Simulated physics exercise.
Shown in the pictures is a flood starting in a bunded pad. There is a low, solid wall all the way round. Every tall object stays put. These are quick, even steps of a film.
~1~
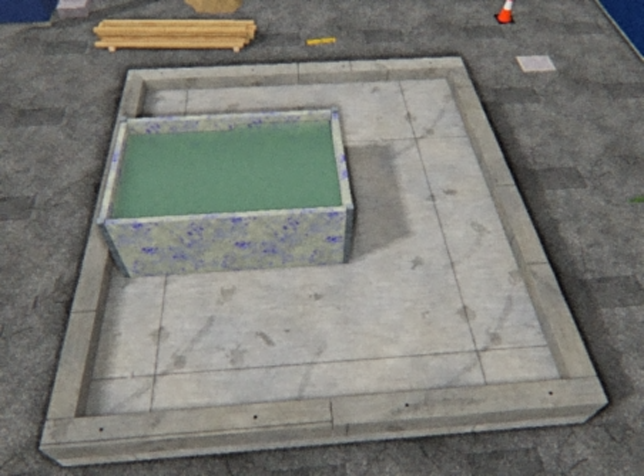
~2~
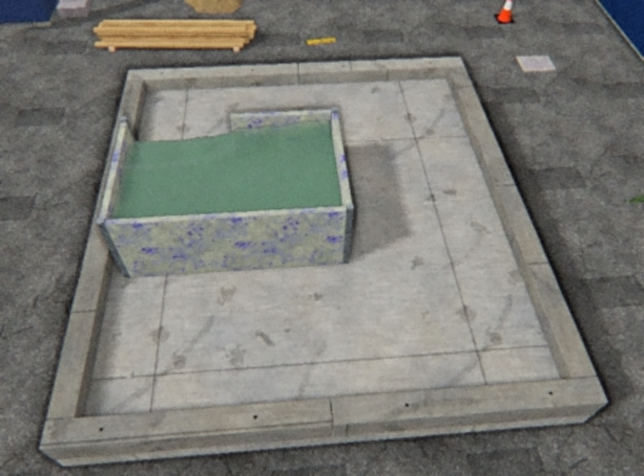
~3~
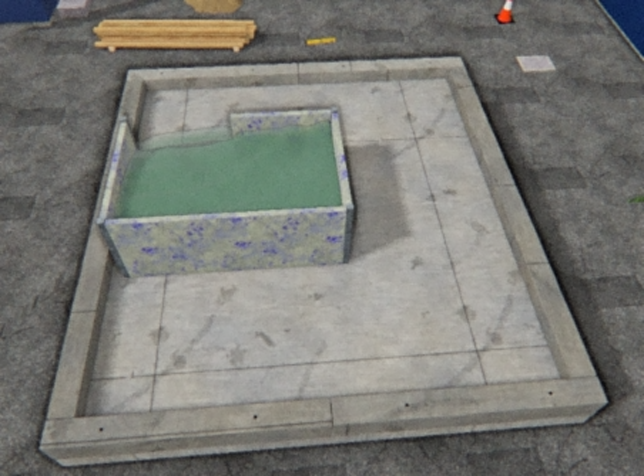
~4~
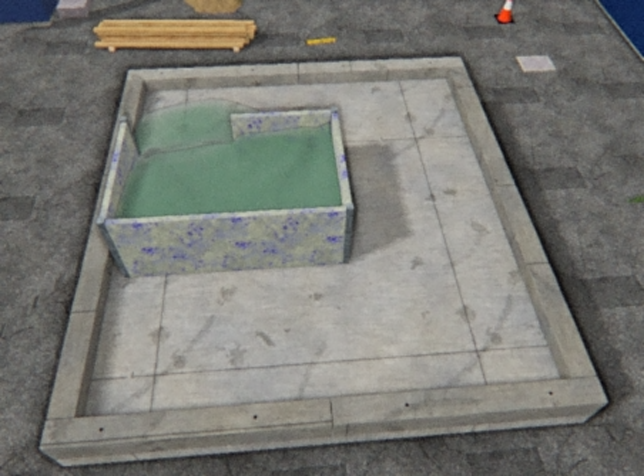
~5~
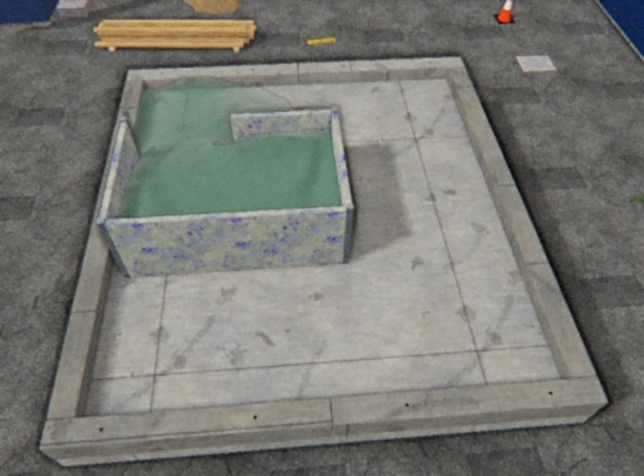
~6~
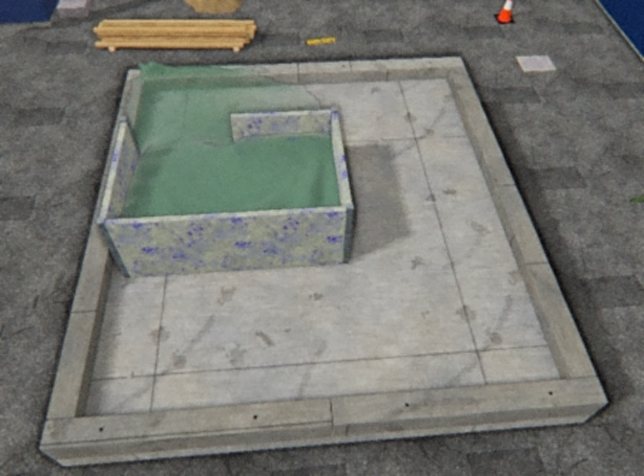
The clip shows a patterned tank of green water on a pale, low-walled pad; a gap opens on the tank's far side, and water pours out, spreading across the pad's far left corner as the tank's level lowers.
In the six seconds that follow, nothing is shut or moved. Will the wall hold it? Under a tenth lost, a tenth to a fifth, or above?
Pretty clearly, it's a major loss, exceeding a fifth.
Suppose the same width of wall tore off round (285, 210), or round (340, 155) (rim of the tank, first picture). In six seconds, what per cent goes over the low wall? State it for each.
About 28% and 24%.
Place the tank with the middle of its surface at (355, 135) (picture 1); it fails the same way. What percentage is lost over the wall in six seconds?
Roughly 32 percent, as I see it.
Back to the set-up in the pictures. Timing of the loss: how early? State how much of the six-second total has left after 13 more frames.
It comes to around 75 per cent.
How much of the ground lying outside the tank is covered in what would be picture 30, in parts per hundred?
Roughly 70 percent.
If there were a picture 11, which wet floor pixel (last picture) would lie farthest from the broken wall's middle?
Point: (404, 86) in the last picture's pixels.
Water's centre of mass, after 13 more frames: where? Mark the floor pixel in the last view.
The water's centre sits above (246, 170).
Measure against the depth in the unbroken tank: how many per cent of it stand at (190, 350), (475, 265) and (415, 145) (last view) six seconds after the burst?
In order: Roughly 2, 8 and 18 in a hundred.
A moment on, water covers 25 % of the floor; the low wall has let 1 % over.
Next, water covers 25 % of the floor; the low wall has let 7 % over.
Then, water covers 45 % of the floor; the low wall has let 23 % over.
Later, water covers 60 % of the floor; the low wall has let 30 % over.
In the end, water covers 75 % of the floor; the low wall has let 30 % over.
